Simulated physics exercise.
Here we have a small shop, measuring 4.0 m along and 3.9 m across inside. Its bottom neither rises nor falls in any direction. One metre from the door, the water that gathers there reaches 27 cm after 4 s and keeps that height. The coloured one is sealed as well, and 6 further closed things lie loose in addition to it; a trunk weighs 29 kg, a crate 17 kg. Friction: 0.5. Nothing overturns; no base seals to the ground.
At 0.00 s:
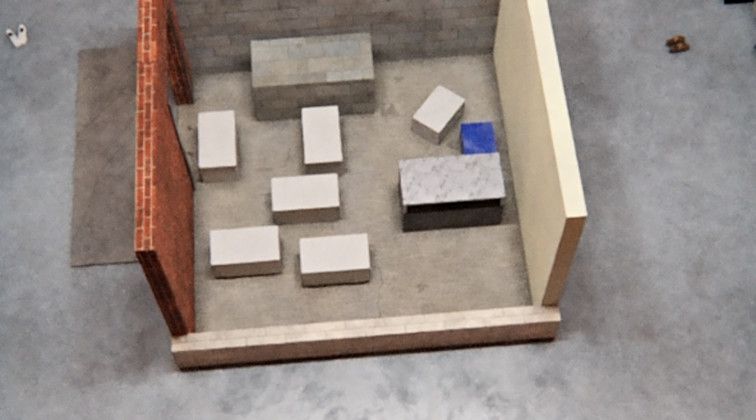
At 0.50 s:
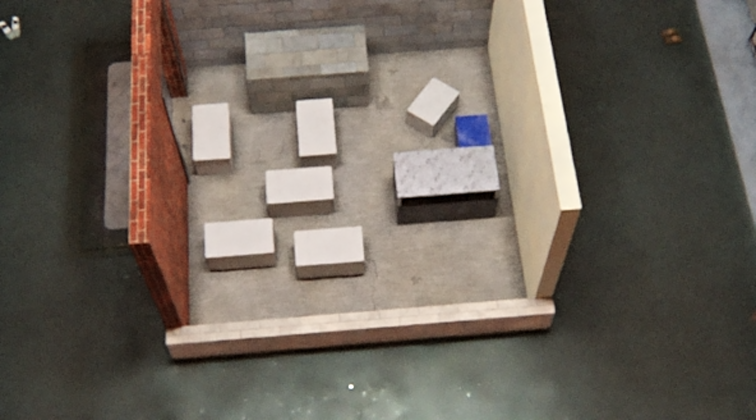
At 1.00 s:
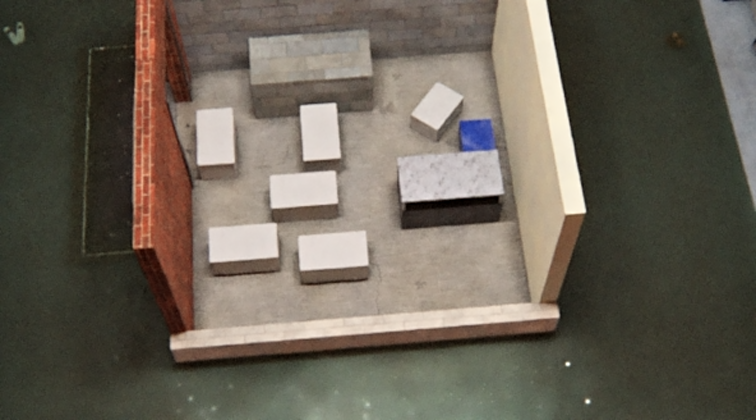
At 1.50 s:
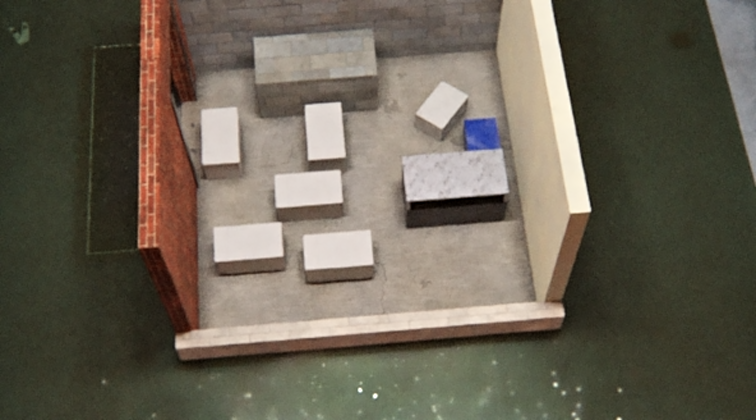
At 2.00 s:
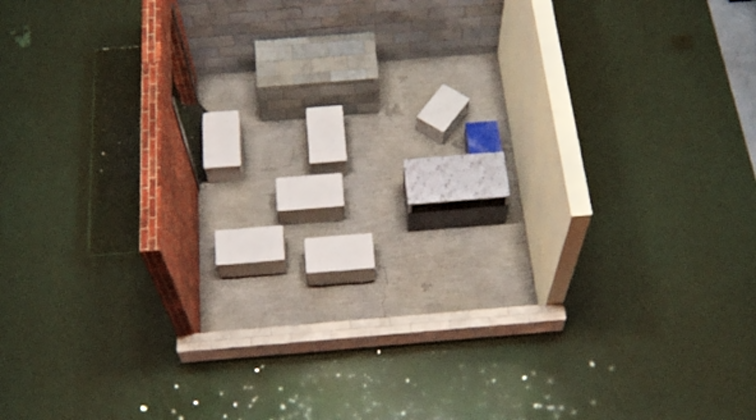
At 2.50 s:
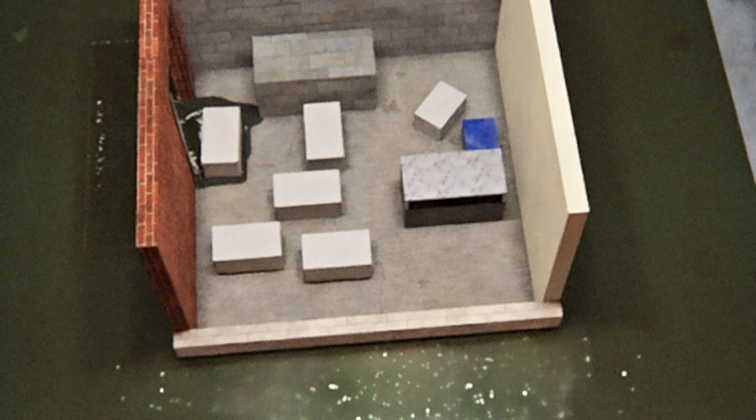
The clip opens on a small roofless shop holding pale boxes, a blue crate and a counter, with dry grey ground outside. Dark, greenish water spreads around the walls, then seeps through the opening in the left brick wall and surrounds the nearest pale box, while everything inside stays put.
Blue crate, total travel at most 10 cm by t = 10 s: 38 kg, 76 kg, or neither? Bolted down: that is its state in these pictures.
Final guess: It must have the heavier ballast.
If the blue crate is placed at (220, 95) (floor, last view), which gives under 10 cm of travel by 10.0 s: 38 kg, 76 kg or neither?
Outcome - success with heavier only.
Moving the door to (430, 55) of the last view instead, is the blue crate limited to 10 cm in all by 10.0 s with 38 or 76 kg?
The big mass is needed.
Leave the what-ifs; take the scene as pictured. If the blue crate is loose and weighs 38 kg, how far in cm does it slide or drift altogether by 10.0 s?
Adding it all up, something like 30 cm.
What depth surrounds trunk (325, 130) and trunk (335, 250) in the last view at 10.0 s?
Some 17 cm at the first, some 10 cm at the second.
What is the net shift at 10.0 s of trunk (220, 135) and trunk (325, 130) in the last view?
250 cm and 150 cm respectively.
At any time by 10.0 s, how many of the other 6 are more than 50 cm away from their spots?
The tally stands at 5.
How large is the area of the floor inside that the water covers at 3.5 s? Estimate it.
That flooded area is roughly 2.5 m2.
After 3.5 s the blue crate would be 0 cm from its start with 38 kg and 0 cm from its start with 76 kg; 0 cm of water round it then.
After 4.5 s the blue crate would be 0 cm from its start with 38 kg and 0 cm from its start with 76 kg; 0 cm of water round it then.
After 7.0 s the blue crate would be 12 cm from its start with 38 kg and 1 cm from its start with 76 kg; 8 cm of water round it then.
After 10.0 s the blue crate would be 20 cm from its start with 38 kg and 1 cm from its start with 76 kg; 20 cm of water round it then.
